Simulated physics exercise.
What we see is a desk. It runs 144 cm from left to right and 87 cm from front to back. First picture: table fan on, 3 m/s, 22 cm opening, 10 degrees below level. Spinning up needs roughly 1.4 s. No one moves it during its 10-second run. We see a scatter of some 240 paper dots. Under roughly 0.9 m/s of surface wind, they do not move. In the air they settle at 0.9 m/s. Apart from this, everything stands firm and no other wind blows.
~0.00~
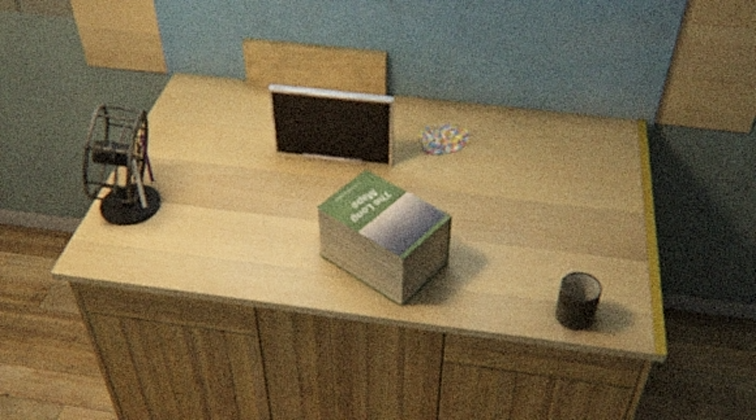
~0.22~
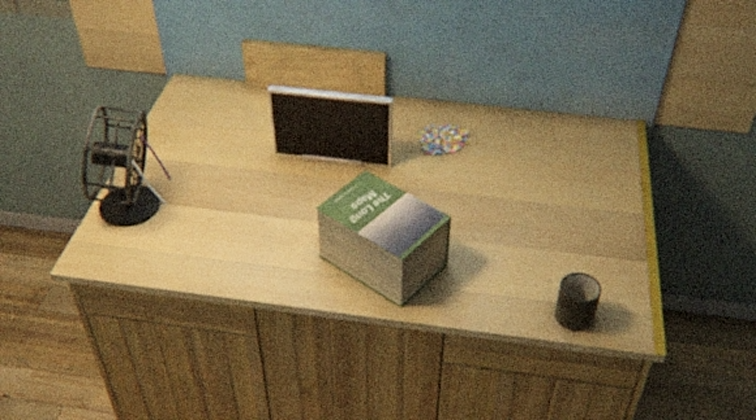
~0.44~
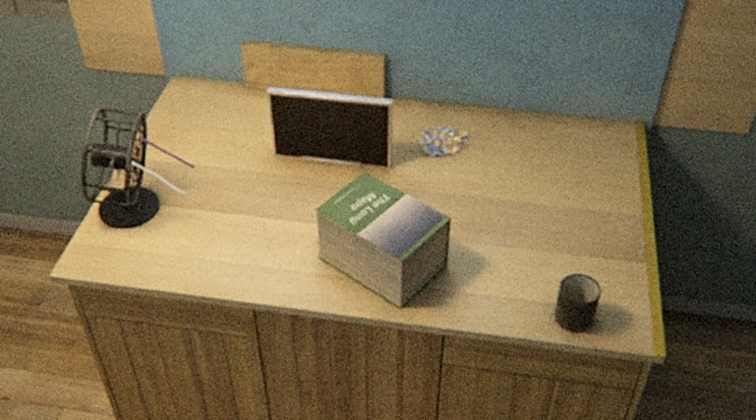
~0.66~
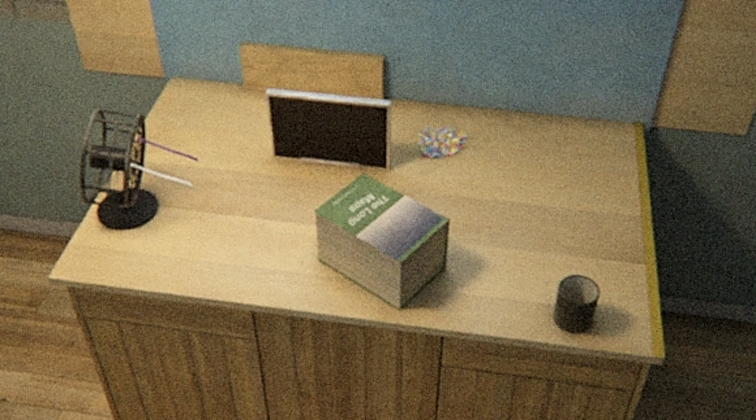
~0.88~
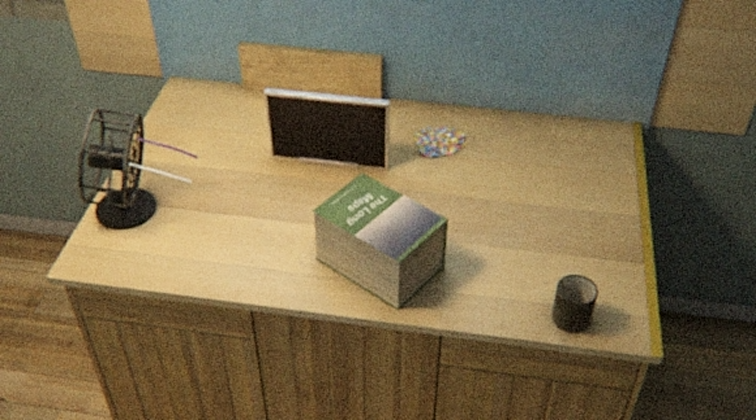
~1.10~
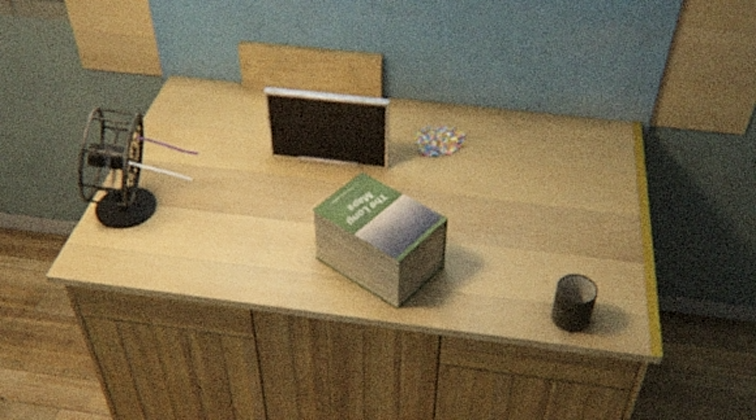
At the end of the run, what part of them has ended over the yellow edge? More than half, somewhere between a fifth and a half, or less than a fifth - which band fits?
The fraction is smaller than a fifth.
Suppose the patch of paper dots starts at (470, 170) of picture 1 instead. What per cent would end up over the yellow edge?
30 %.
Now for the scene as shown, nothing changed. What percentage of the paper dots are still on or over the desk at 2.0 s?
Roughly 100 per cent.
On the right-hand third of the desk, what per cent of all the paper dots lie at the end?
Something close to 0 % ends up there.
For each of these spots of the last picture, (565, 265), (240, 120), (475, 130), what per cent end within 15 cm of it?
Estimates in listed order: 0 %; 0 %; 60 %.
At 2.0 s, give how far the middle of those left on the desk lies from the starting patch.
It works out to close to 0 cm.
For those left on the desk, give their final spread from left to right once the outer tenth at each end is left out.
Around 10 centimetres from left to right.
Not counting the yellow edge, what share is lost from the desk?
About 0 %.
After 2.0 s, 1 % are over the yellow edge; the middle of those still in play is near (440, 140); 96 % have settled or left.
After 3.2 s, 1 % are over the yellow edge; the middle of those still in play is near (440, 140); 97 % have settled or left.
After 5.5 s, 1 % are over the yellow edge; the middle of those still in play is near (440, 140); 98 % have settled or left.
After 10.0 s, at the end, 1 % are over the yellow edge; the middle of those still in play is near (440, 140).
